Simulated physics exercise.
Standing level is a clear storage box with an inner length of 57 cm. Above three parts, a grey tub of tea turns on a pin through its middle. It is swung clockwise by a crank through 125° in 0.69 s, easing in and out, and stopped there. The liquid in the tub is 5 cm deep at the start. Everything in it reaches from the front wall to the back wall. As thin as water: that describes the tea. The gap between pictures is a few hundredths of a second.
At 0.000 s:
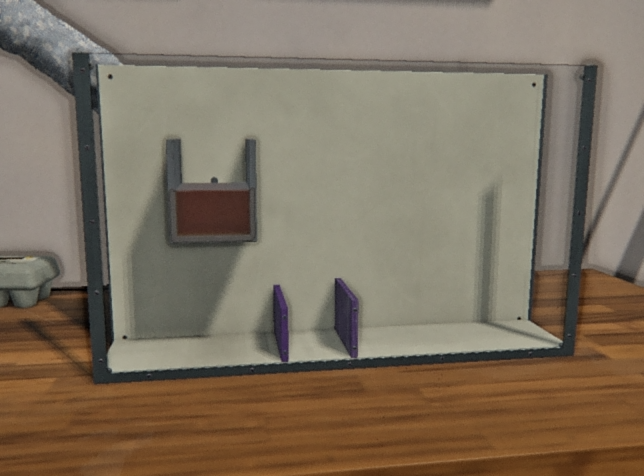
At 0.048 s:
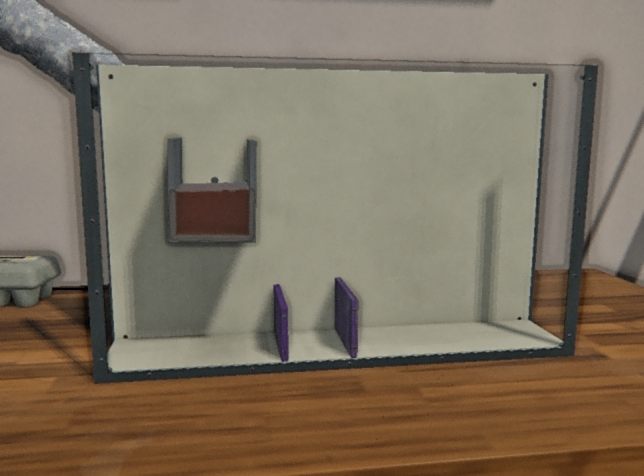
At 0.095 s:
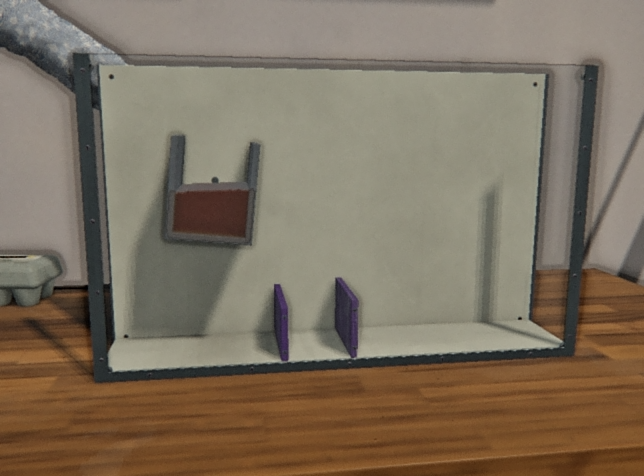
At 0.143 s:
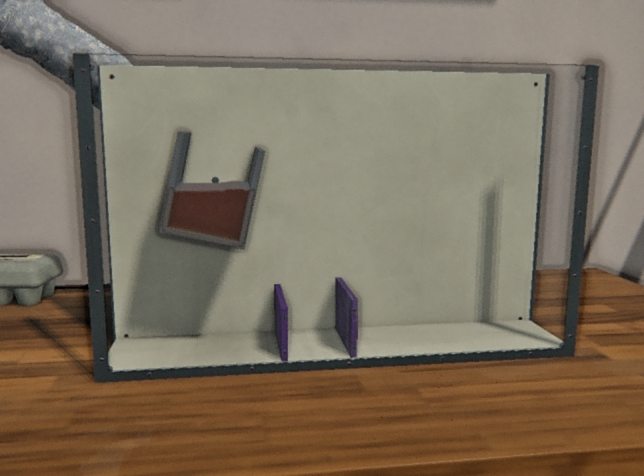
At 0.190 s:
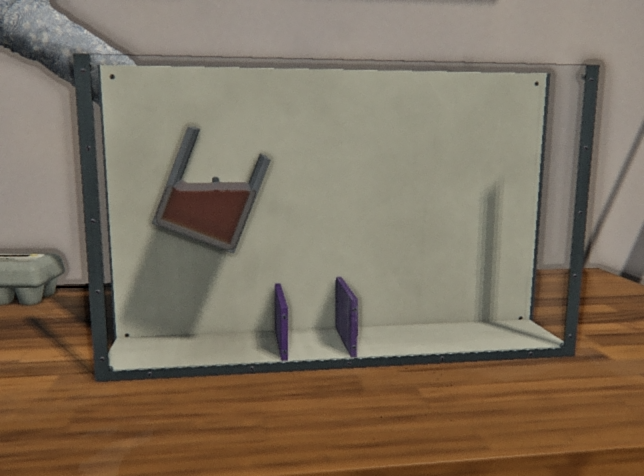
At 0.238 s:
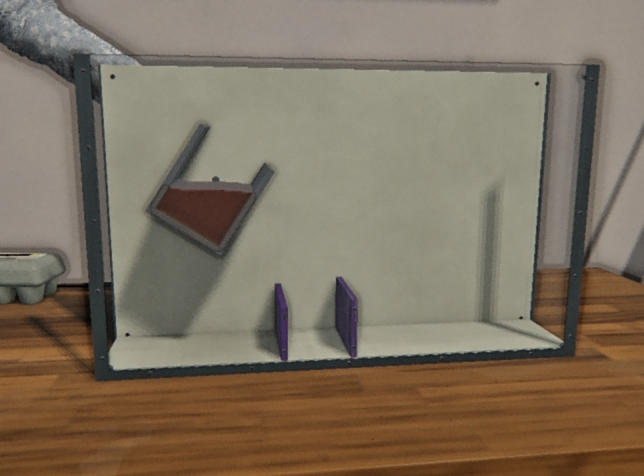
Inside a clear box with two purple dividers on its floor, a grey tub of reddish-brown liquid hung upright, then turned clockwise, slowly at first, leaning further right while the liquid's surface stayed roughly level.
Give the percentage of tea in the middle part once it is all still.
I would say 60 per cent sits in the middle part.
Then, 0.42 s in, hardly anything has reached the bottom yet.
Then, 0.64 s in, 56 per cent is down, the largest part in the middle part.
Then, 0.94 s in, 83 per cent is down, the largest part in the middle part.
Finally, the split from left to right is 36, 60 and 4 per cent.
